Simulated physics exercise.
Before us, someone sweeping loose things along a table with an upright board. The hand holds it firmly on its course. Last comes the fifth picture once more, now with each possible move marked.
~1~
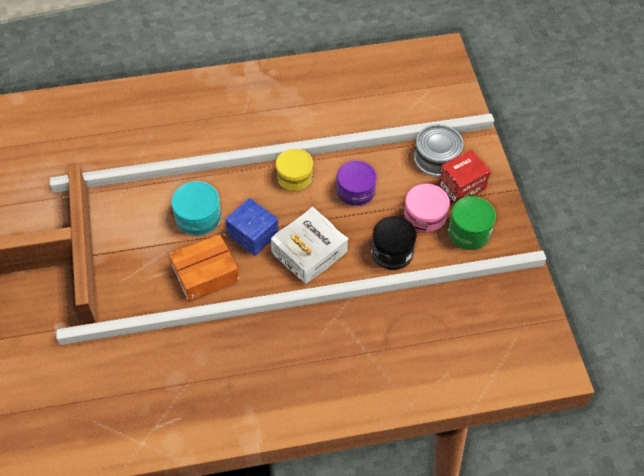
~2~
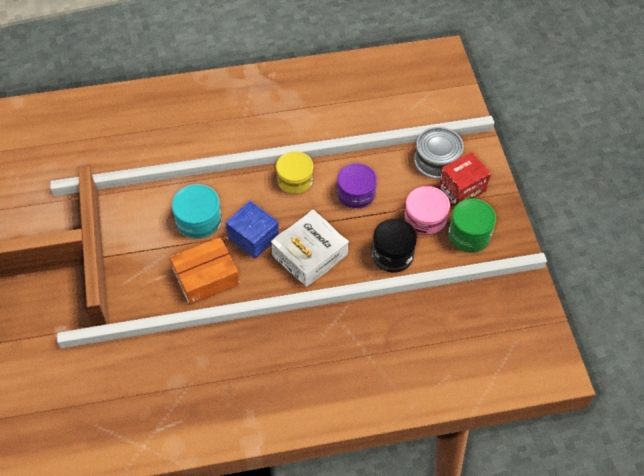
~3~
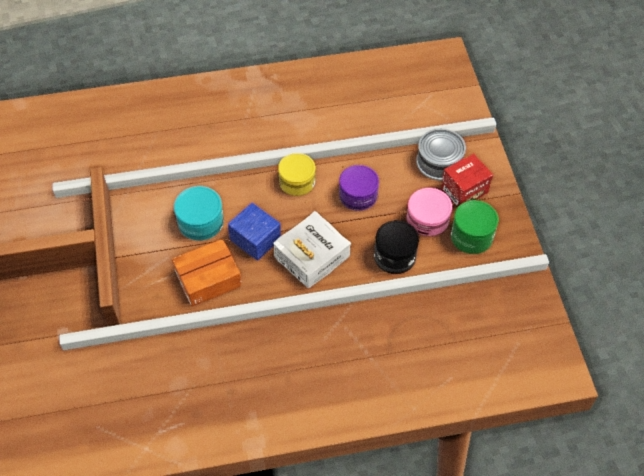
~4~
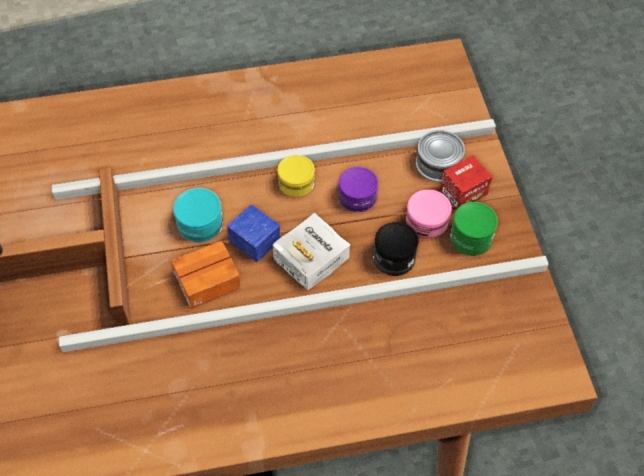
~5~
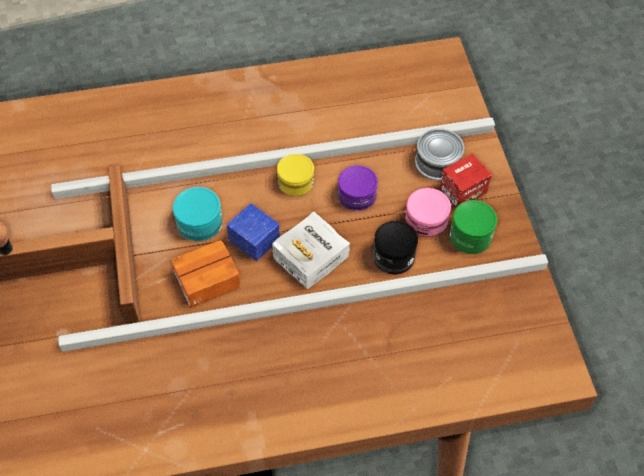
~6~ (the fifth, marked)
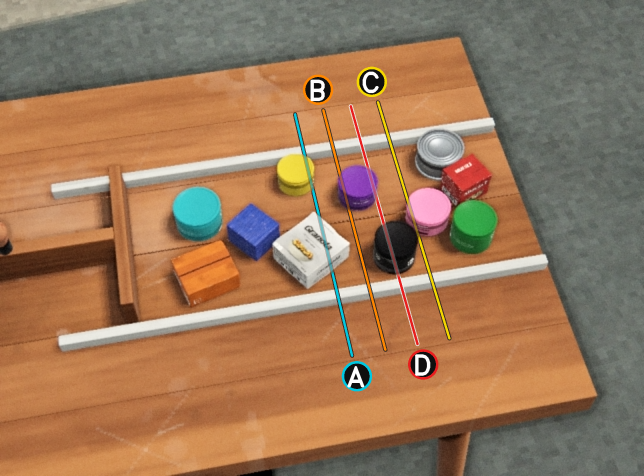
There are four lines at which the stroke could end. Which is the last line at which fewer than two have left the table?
Up to line D.
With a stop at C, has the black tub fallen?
Yes.
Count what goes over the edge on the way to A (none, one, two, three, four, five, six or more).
By then, none.
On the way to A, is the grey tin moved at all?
By then, no.
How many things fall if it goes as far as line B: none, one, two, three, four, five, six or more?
By then, none.
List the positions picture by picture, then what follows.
In the first picture, black tub (393, 243); yellow tub (295, 170); orange box (204, 268).
In the second picture, board (88, 233); red packet (465, 180).
In the third picture, board (100, 234); blue block (254, 232).
In the fourth picture, board (110, 234); white box (311, 252).
In the fifth picture, board (120, 231); pink tub (428, 213); turquoise tub (199, 215); black tub (395, 247).
On the copy, A at (321, 225); B at (352, 220); C at (411, 210); D at (381, 215).
On D. First, board (215, 216); orange box (258, 270); white box (322, 250).
Then, board (308, 202); green tub (490, 223); black tub (456, 243).
Finally, board (378, 191); green tub (526, 201); black tub (526, 236); none fallen.
By contrast, A is within the limit but short; B is within the limit but short; C drops three.
